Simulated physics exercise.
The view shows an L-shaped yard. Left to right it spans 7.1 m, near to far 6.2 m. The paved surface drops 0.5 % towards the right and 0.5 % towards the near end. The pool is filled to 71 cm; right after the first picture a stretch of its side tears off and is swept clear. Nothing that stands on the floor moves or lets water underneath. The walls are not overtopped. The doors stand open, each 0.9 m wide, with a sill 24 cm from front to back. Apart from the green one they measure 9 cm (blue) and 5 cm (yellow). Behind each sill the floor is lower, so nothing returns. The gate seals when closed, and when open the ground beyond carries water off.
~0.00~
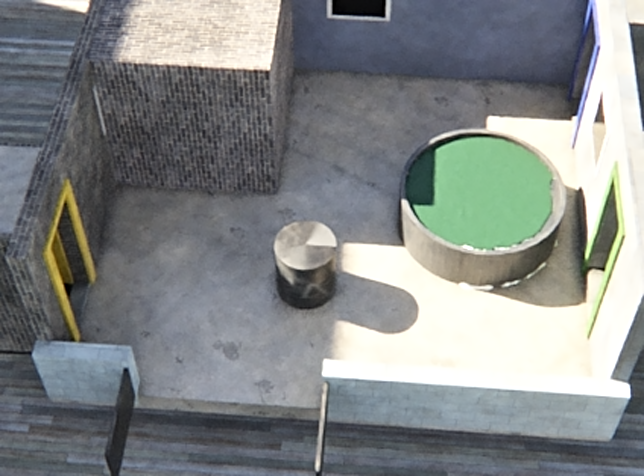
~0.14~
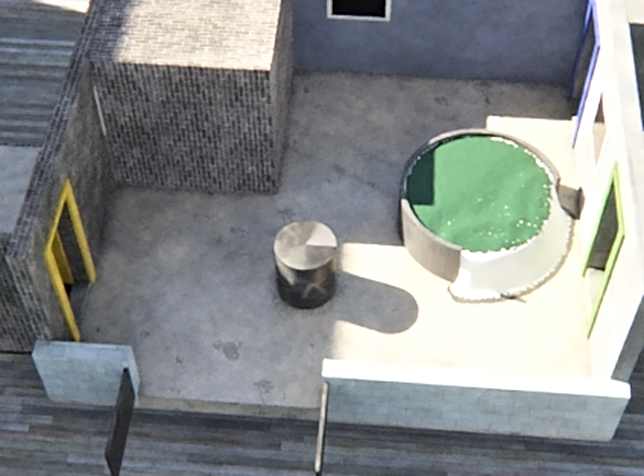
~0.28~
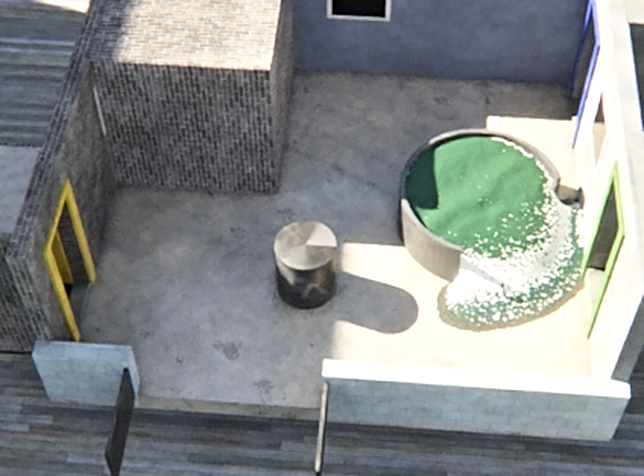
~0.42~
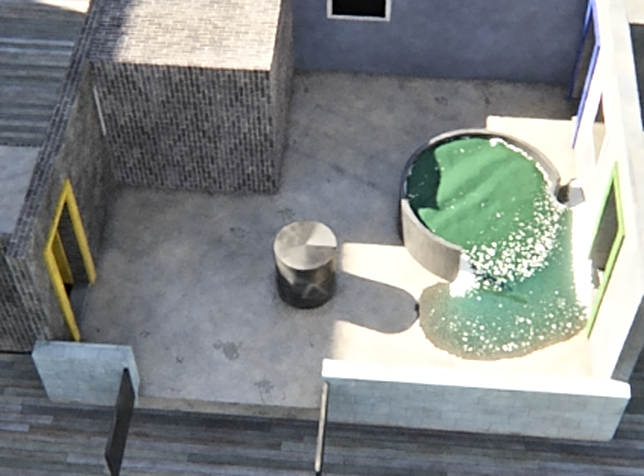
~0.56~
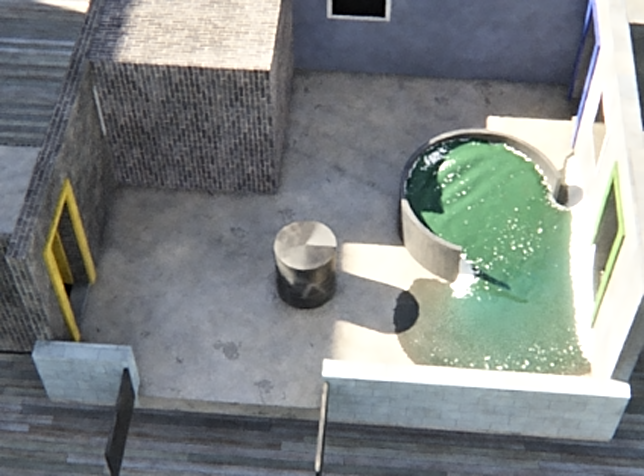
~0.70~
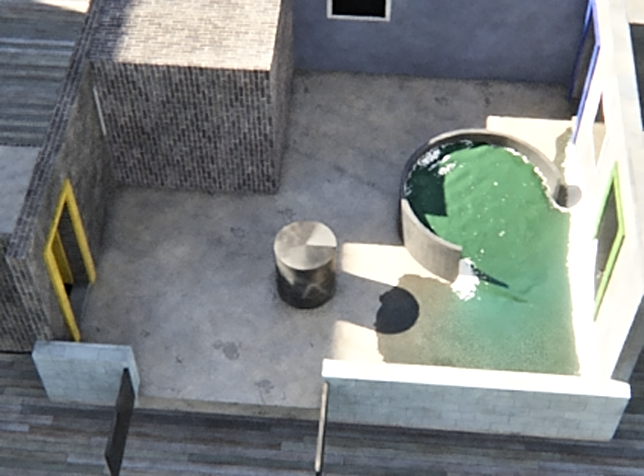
In a walled yard, green water bursts from a round pool's side and spreads across the floor.
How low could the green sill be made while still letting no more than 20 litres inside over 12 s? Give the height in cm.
About 32 cm.
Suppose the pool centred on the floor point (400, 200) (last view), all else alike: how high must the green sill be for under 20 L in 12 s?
About 27 cm.
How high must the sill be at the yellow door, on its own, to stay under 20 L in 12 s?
About 18 cm at yellow.
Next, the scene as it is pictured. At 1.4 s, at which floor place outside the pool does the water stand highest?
Near (590, 412).
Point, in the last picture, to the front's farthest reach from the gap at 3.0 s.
At about (174, 381).
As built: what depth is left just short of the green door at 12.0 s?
Roughly 7.5 cm deep.
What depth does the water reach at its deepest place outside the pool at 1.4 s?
Roughly 68 cm.
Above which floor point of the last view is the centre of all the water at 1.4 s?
Around (510, 272).
After 1.4 s water covers 25 % of the floor, deepest (68 cm) near (590, 412); 37 cm at the green door, 21 litres in over its 26 cm sill.
After 3.0 s water covers 55 % of the floor, deepest (32 cm) near (563, 410); 26 cm at the green door, 51 litres in over its 26 cm sill.
After 12.0 s water covers 100 % of the floor, deepest (10 cm) near (481, 404); 8 cm at the green door, 53 litres in over its 26 cm sill.
At the green door as built, the water arrived by 0.5 s and peaked near 47 cm at 0.7 s.
With a sill of 28.5 cm, 41 litres would have come in within the 12 s; with 38.5 cm, 2 litres. So under 20 litres takes about 32 cm.
